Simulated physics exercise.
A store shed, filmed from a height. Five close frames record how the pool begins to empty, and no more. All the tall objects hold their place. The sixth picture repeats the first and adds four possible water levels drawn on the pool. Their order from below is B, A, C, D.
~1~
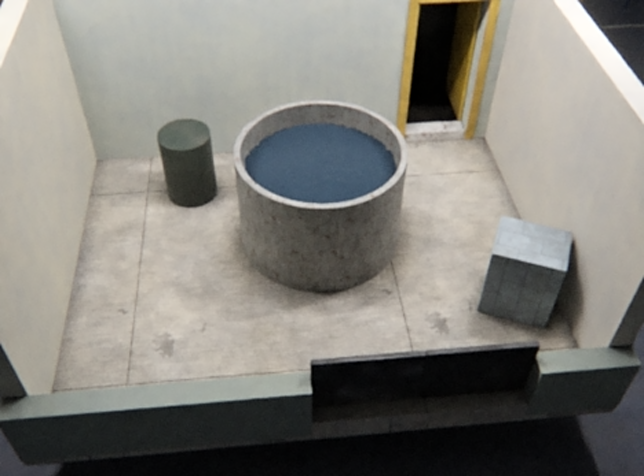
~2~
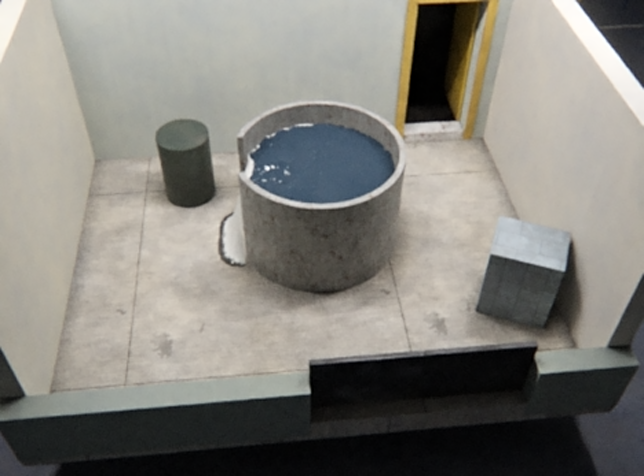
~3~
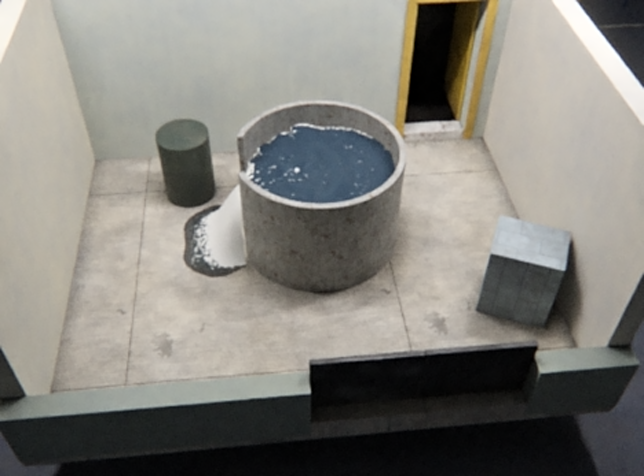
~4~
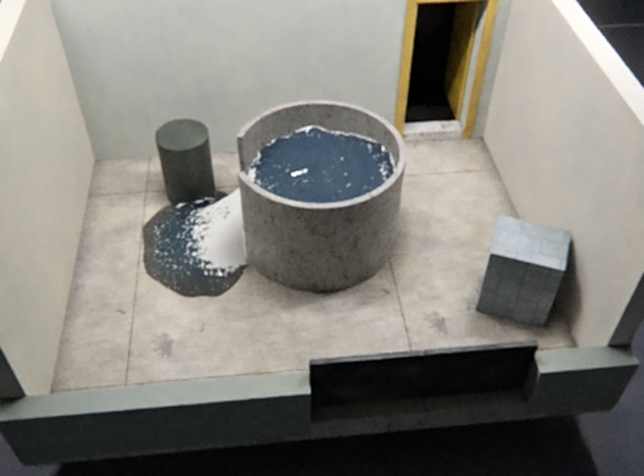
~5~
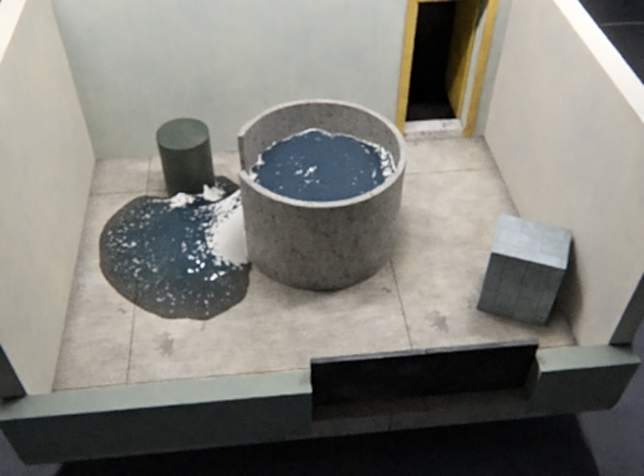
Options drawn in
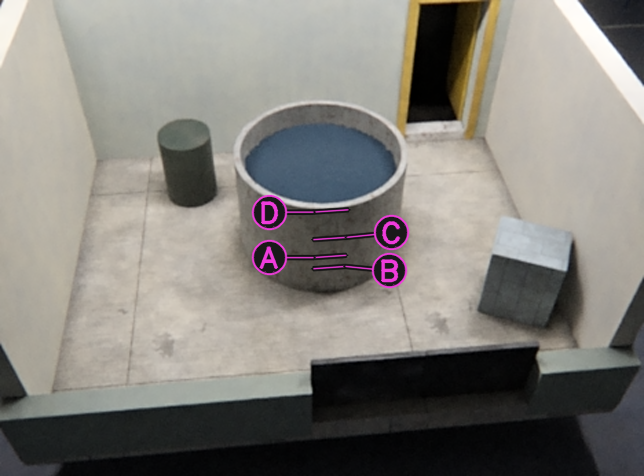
Round concrete pool in a walled shed releasing water through a gap in its left side, the foamy puddle spreading leftward across the floor.
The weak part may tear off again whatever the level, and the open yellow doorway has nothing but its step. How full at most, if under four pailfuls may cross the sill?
C.
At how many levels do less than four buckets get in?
Three.
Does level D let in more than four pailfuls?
Yes, it does.
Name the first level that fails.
Level D.
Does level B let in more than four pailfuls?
No.
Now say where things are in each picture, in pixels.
The first picture shows water in the pool at rest, its middle at (321, 170); foot of the yellow doorway at (434, 140); shut gate at (424, 359).
The second picture shows front seen at (235, 211), 1 % of the ground wet.
The third picture shows front seen at (194, 220), 4 % of the ground wet.
The fourth picture shows front seen at (150, 226), 8 % of the ground wet.
The fifth picture shows front seen at (106, 235), 15 % of the ground wet.
On the marked copy, A at (329, 256); B at (329, 267); C at (330, 238); D at (330, 210); from the bottom up B, A, C, D.
For level A, nothing gets over.
For level B, nothing gets over.
For level C, a bucket or two gets in.
For level D, about 14 bucketfuls get in.
